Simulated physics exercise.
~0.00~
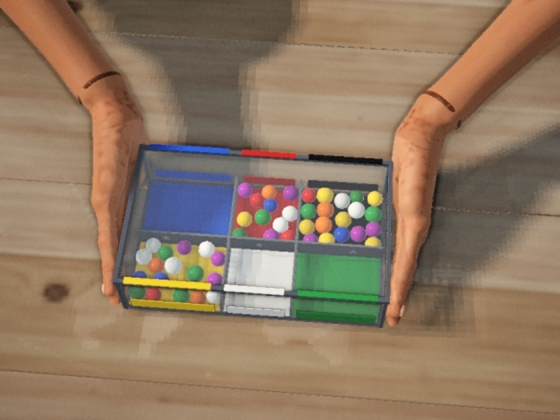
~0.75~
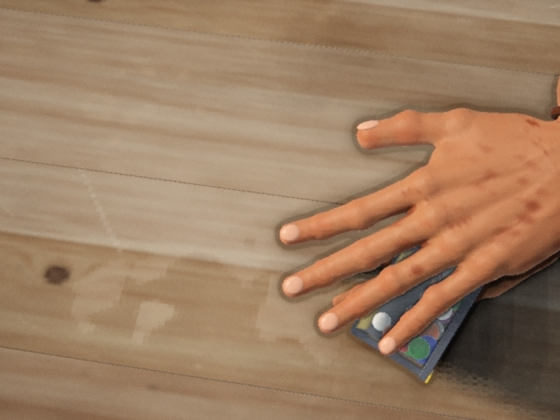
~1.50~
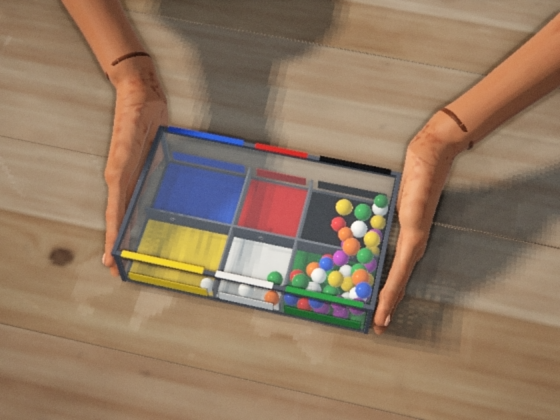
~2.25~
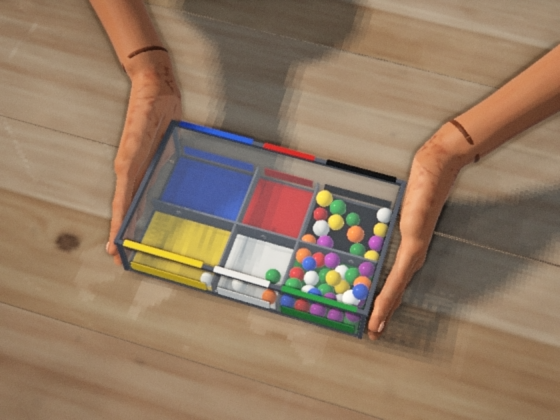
A clear lidded box of colourful little balls, held between two hands, was tipped steeply over to the right and brought back flat, leaving most of the balls gathered in the green and black compartments, with a few in the white one.
